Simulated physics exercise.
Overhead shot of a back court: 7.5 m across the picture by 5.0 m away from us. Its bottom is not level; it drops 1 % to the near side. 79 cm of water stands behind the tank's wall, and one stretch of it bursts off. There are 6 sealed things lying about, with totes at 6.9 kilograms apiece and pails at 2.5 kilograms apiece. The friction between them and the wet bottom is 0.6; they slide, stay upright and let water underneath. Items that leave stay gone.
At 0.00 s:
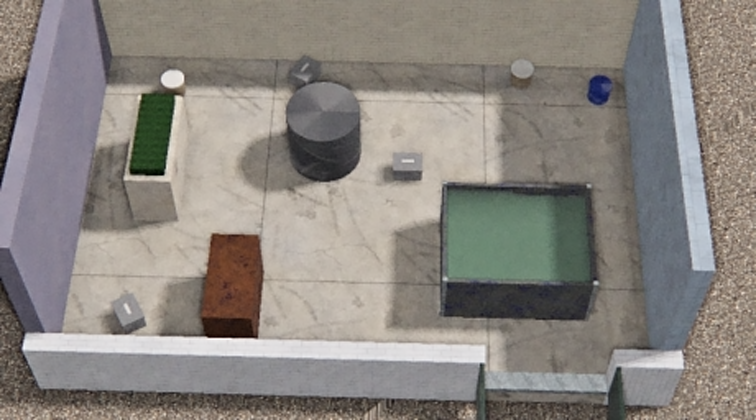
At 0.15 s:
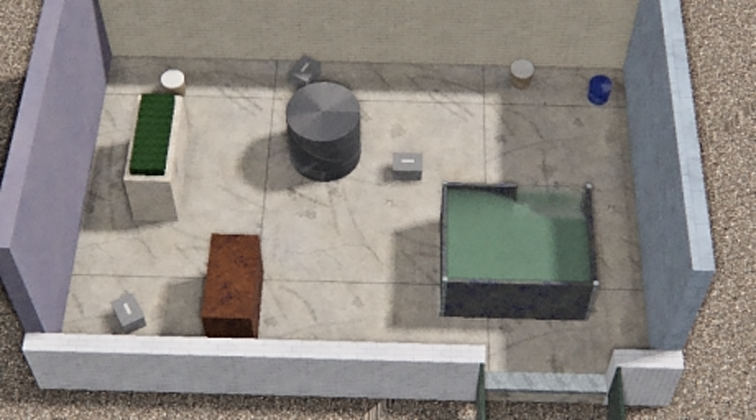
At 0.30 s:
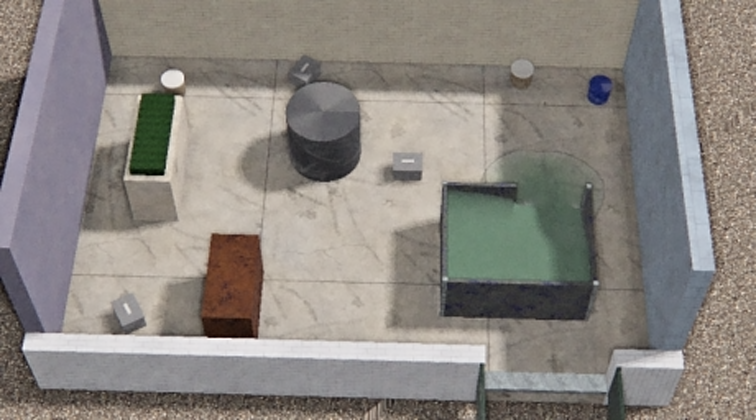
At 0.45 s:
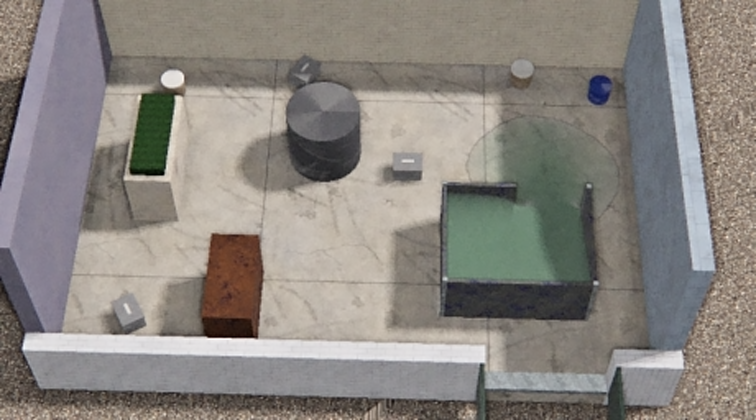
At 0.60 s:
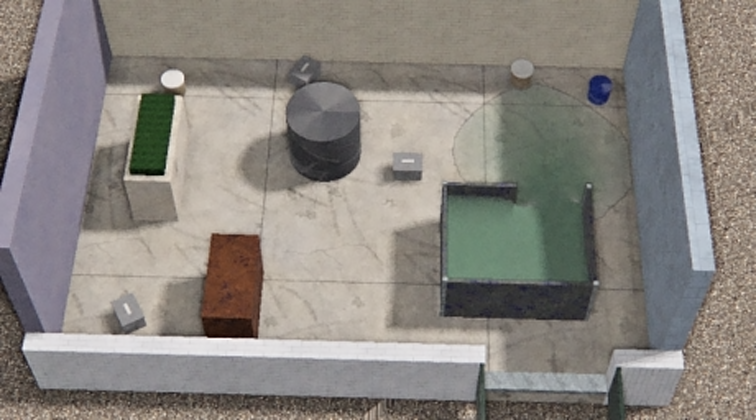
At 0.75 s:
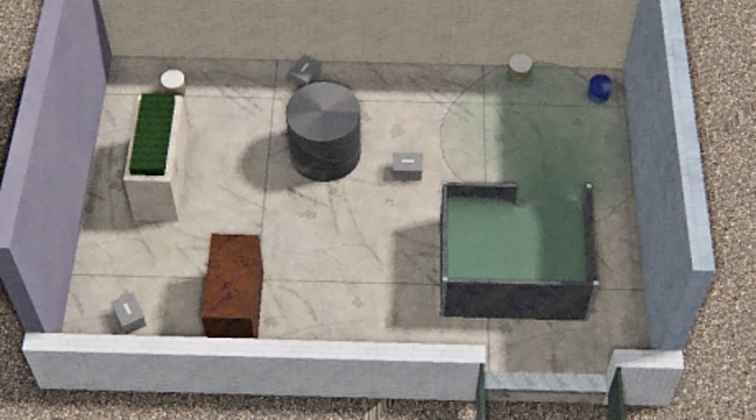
Green water held in a dark-walled tank on the right of a walled court starts pouring through a gap in the tank's far side. It spreads across the pale floor in a widening, thinning sheet, reaching a small white pail and a blue one near the back wall, while the other objects stay still.
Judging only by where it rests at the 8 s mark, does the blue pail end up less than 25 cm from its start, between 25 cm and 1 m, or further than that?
It ends up further than 1 m from its start.
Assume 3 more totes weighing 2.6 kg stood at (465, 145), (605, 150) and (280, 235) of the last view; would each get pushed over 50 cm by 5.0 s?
Spot by spot, in turn: Exceeds it, exceeds it, falls short.
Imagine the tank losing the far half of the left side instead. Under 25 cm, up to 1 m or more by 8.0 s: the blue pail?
Then the blue pail barely shifts.
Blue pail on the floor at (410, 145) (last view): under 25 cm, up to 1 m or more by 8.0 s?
It travels far.
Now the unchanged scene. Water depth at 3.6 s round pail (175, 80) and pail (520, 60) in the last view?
Some 4 cm at the first, some 7 cm at the second.
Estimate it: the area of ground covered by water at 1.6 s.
Roughly 10.0 m2.
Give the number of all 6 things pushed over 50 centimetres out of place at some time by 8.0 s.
The count comes to 5.
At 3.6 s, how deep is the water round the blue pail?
17 cm or so.
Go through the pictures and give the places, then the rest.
The first picture shows the blue pail at (601, 84), on the bottom; water covers 2.6 m2; 0 of 6 have shifted.
The second picture shows the blue pail at (601, 84), on the bottom; water covers 3.2 m2; 0 of 6 have shifted.
The third picture shows the blue pail at (601, 84) rests on the ground; water covers 4.2 m2; 0 of 6 have shifted.
The fourth picture shows the blue pail at (601, 84), on the bottom; water covers 5.4 m2; 0 of 6 have shifted.
The fifth picture shows the blue pail at (601, 84), on the bottom; water covers 6.8 m2; 0 of 6 have shifted.
The sixth picture shows the blue pail at (601, 83), on the bottom; water covers 8.1 m2; 1 of 6 have shifted.
After 1.6 s the blue pail is near (619, 44), 0.4 m from its start, afloat; 0 of 6 are out; 2 afloat.
After 3.6 s the blue pail is near (524, 64), 1.1 m from its start, afloat; 0 of 6 are out; 2 afloat.
After 5.6 s the blue pail is near (324, 97), 3.9 m from its start, afloat; 0 of 6 are out; 3 afloat.
After 8.0 s the blue pail is near (239, 209), 5.4 m from its start, afloat; 0 of 6 are out; 5 afloat.
